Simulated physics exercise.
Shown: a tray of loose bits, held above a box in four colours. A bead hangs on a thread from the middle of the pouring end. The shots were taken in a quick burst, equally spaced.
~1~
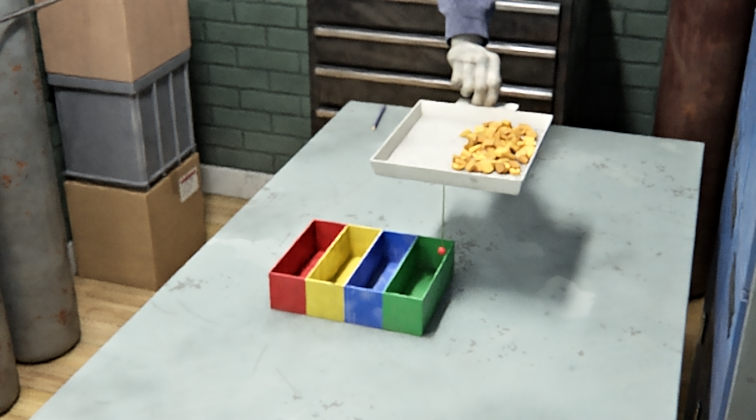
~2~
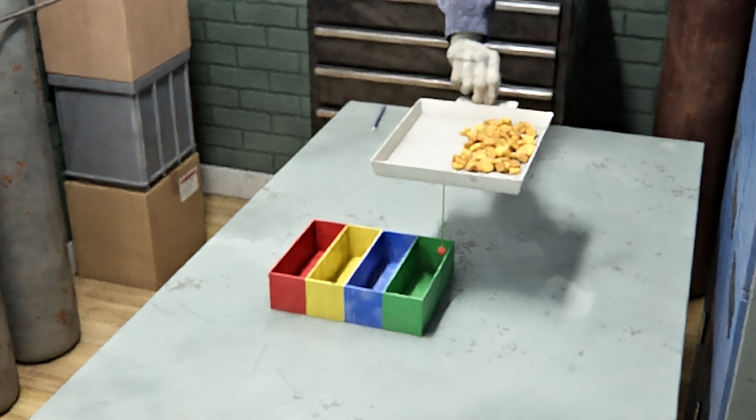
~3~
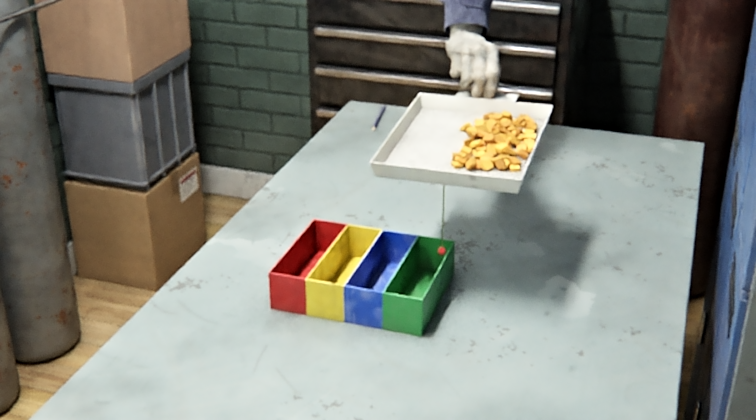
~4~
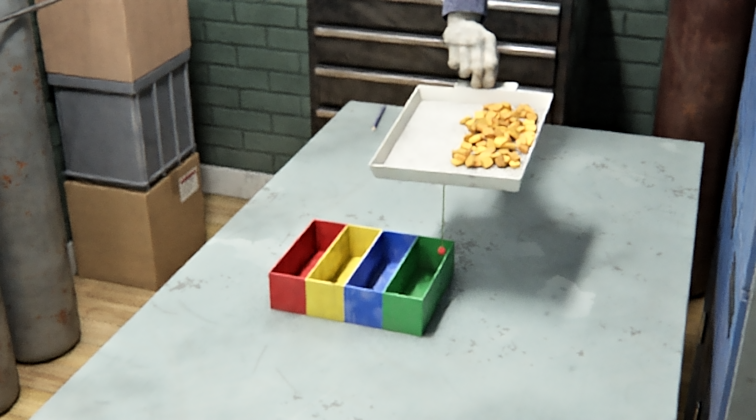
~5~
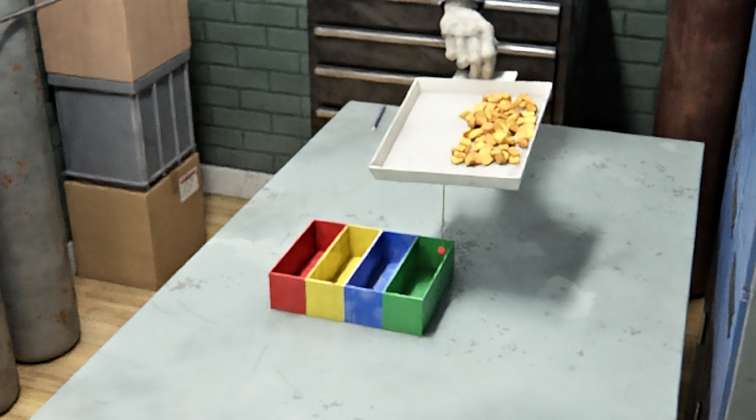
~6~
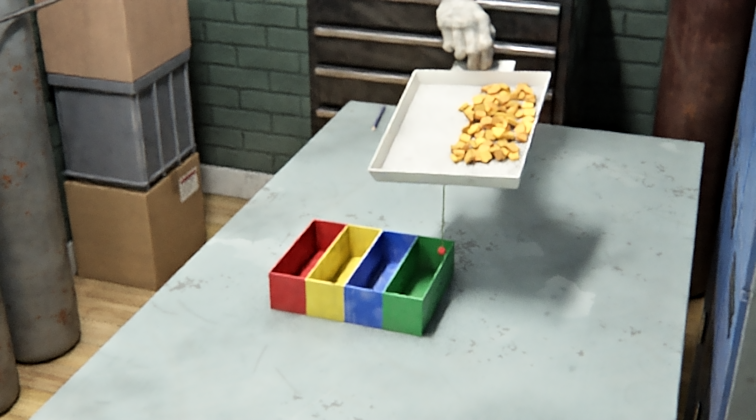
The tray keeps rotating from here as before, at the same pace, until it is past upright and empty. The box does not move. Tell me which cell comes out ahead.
I would say the blue cell comes out ahead.
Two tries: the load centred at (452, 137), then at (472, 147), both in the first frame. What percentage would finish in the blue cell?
About 60 %, then about 50 %.
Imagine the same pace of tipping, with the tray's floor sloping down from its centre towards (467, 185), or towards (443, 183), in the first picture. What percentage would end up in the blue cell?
0 % and 10 %, roughly.
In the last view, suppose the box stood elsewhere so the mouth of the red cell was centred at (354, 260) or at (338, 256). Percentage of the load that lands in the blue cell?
Roughly 20% on the first try and 30% on the second.
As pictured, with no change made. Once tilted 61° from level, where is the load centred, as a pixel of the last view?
I'd mark the middle close to (427, 168).
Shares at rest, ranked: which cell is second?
Number two is the cell in green.
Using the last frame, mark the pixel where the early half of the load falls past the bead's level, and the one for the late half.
I'd place the first part at (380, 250) and the rest at (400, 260).
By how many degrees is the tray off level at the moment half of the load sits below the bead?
Near 110 degrees.
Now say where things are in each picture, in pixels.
The first picture shows corners of the pouring end (375, 159) and (519, 179), level; middle of the load (497, 145), cereal squares; bead on its thread (442, 251); red cell (288, 290); yellow cell (325, 297); blue cell (363, 304); green cell (402, 311).
The second picture shows corners of the pouring end (375, 160) and (518, 178), level; middle of the load (497, 144).
The third picture shows corners of the pouring end (375, 161) and (518, 177), tipped barely, lowest at the left corner; middle of the load (497, 140).
The fourth picture shows corners of the pouring end (374, 163) and (517, 176), tipped a little, lowest at the left corner; middle of the load (497, 134).
The fifth picture shows corners of the pouring end (373, 165) and (517, 175), tipped a little, lowest at the left corner; middle of the load (497, 128).
The sixth picture shows corners of the pouring end (373, 168) and (516, 174), tipped clearly, lowest at the left corner; middle of the load (496, 122); red cell (288, 290); yellow cell (325, 297); blue cell (363, 304); green cell (402, 311).
Just after the last frame, tray tipped steeply; every one on the tray.
A moment on, tray tipped right over; roughly two thirds on the tray; about a tenth in the blue cell; about a tenth in the yellow cell; just a few in the green cell; about a tenth falling or outside the box.
Further on, tray tipped past a quarter turn; roughly half in the blue cell; roughly a quarter in the green cell; about a tenth in the yellow cell; about a tenth falling or outside the box.
When it is over, tray tipped past a quarter turn; roughly half in the blue cell; roughly a quarter in the green cell; about a tenth in the yellow cell; not one in the red cell; about a tenth outside the box.
